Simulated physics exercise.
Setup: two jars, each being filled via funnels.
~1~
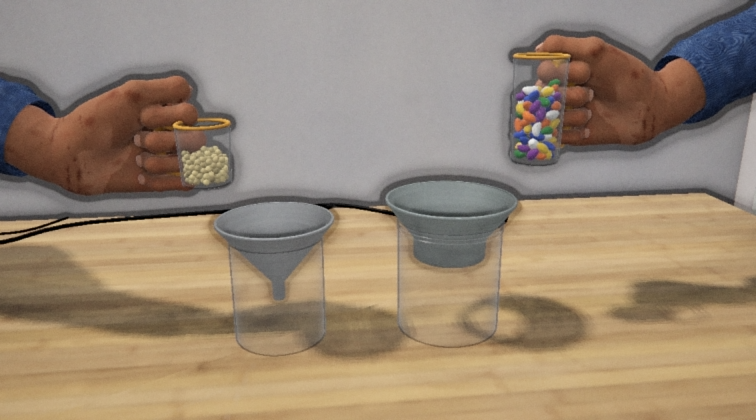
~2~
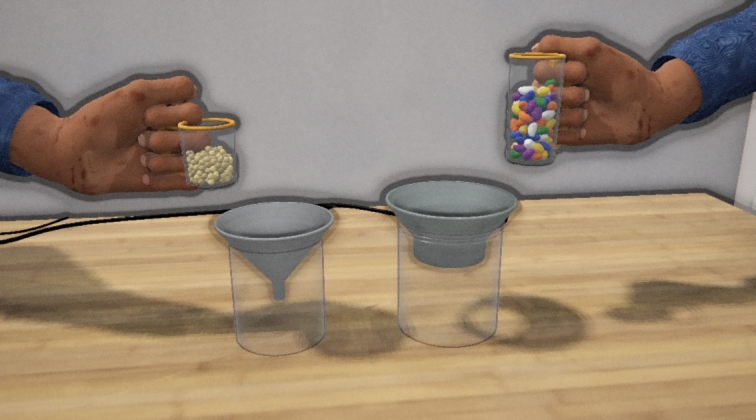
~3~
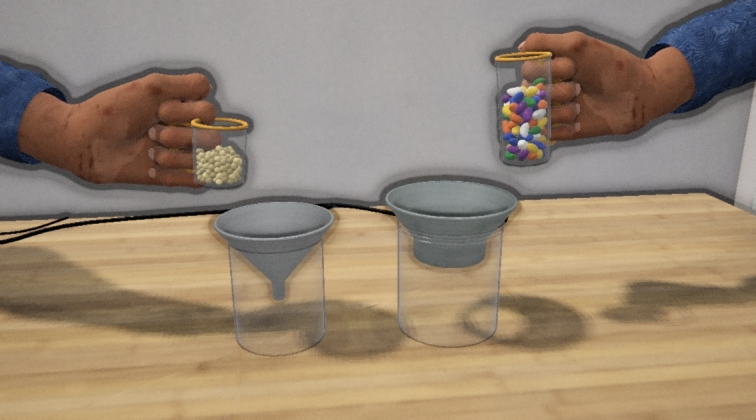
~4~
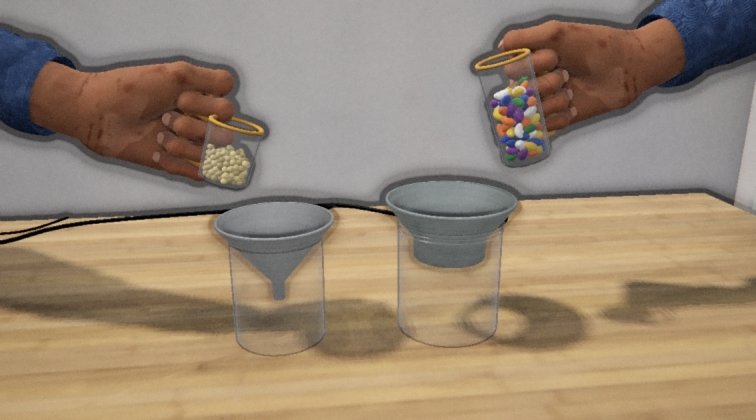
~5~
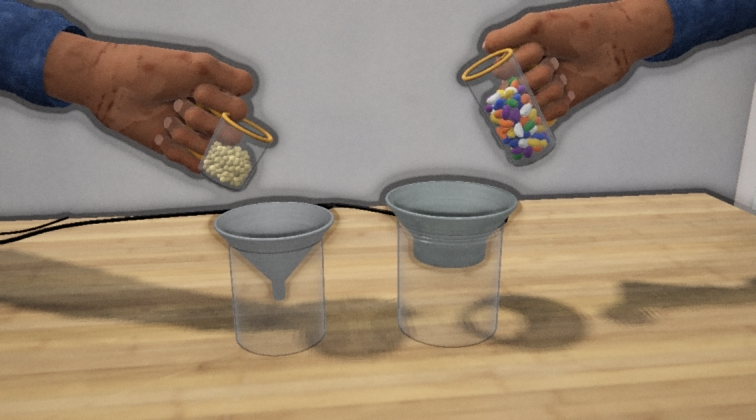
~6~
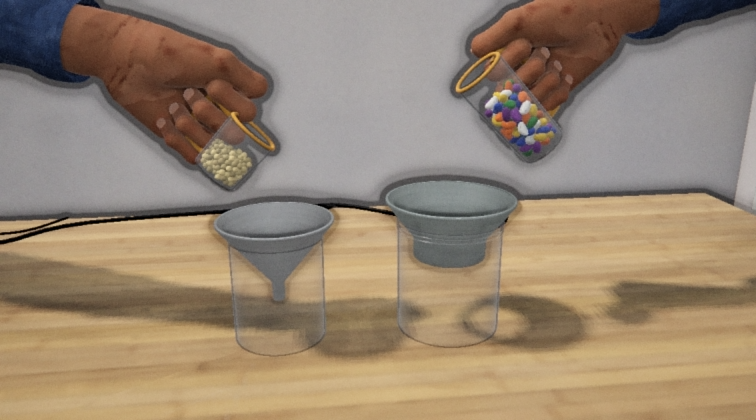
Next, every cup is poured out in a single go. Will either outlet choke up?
Left: Chokes; right: Flows freely.
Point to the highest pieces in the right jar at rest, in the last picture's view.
Roughly (448, 307).
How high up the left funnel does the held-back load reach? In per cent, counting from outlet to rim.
Reading: Around 65 per cent.
Then, 0.32 s later than the last frame, left, every one still in the cup; right, every one still in the cup.
Then, 0.67 s later than the last frame, left, almost all still in the cup, just a few in or over the funnel; right, almost all still in the cup, just a few in or over the funnel.
Then, 1.08 s later than the last frame, left, just a few still in the cup, almost all in or over the funnel, just a few down in the jar; right, roughly a third still in the cup, roughly a third in or over the funnel, roughly a quarter down in the jar.
When it is over, left, almost all stuck in the funnel, just a few down in the jar; right, every one down in the jar.
